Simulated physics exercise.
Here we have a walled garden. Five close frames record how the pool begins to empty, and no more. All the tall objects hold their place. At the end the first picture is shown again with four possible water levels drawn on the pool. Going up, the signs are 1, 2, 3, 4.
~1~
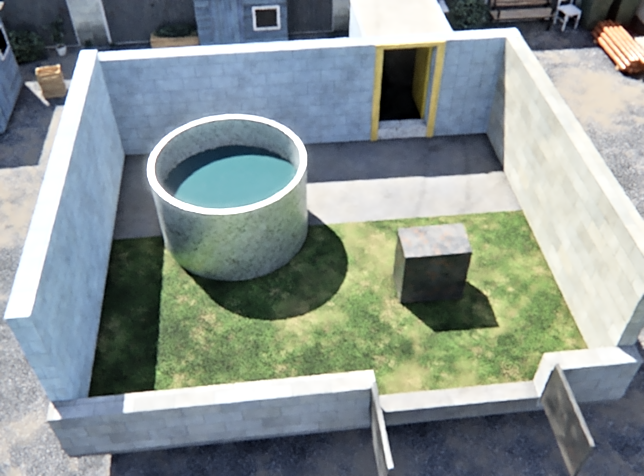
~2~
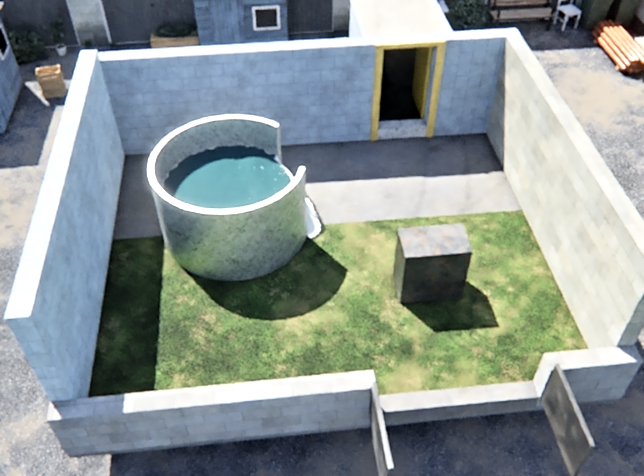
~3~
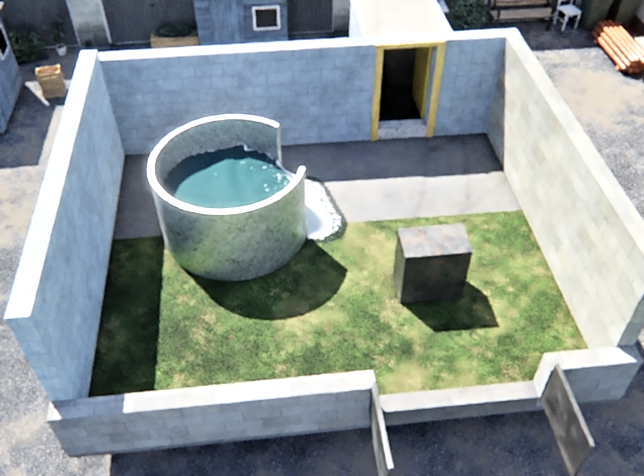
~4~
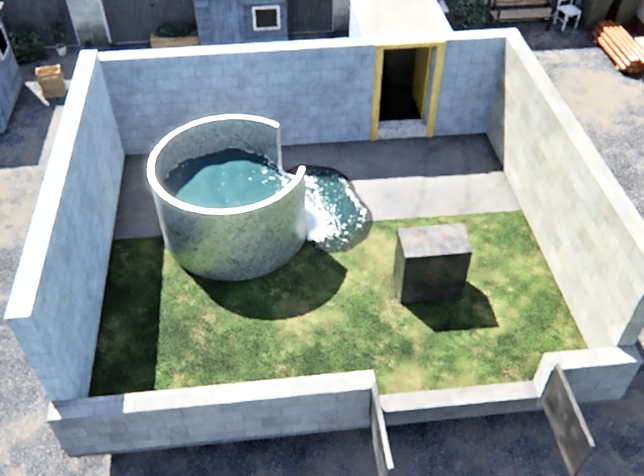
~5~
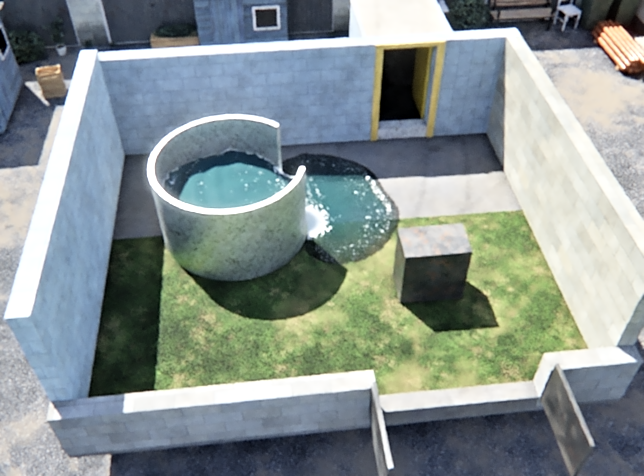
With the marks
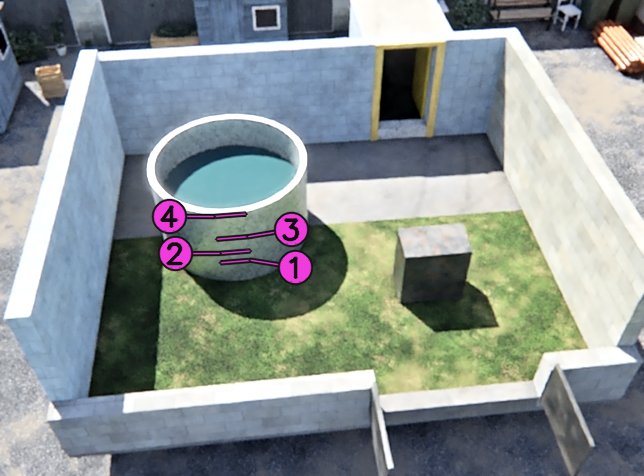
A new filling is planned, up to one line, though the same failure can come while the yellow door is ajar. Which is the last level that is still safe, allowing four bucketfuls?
3 will do.
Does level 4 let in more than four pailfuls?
Yes, it does.
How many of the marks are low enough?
Three of them.
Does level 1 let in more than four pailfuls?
No, that is safe.
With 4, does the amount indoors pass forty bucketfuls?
No.
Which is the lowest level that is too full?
It is 4.
On the marked copy, 1 at (236, 261); 2 at (234, 252); 3 at (232, 237); 4 at (229, 215); from the bottom up 1, 2, 3, 4.
With 1, nothing gets over.
With 2, nothing gets over.
With 3, a bucket or two gets in.
With 4, about 12 bucketfuls get in.
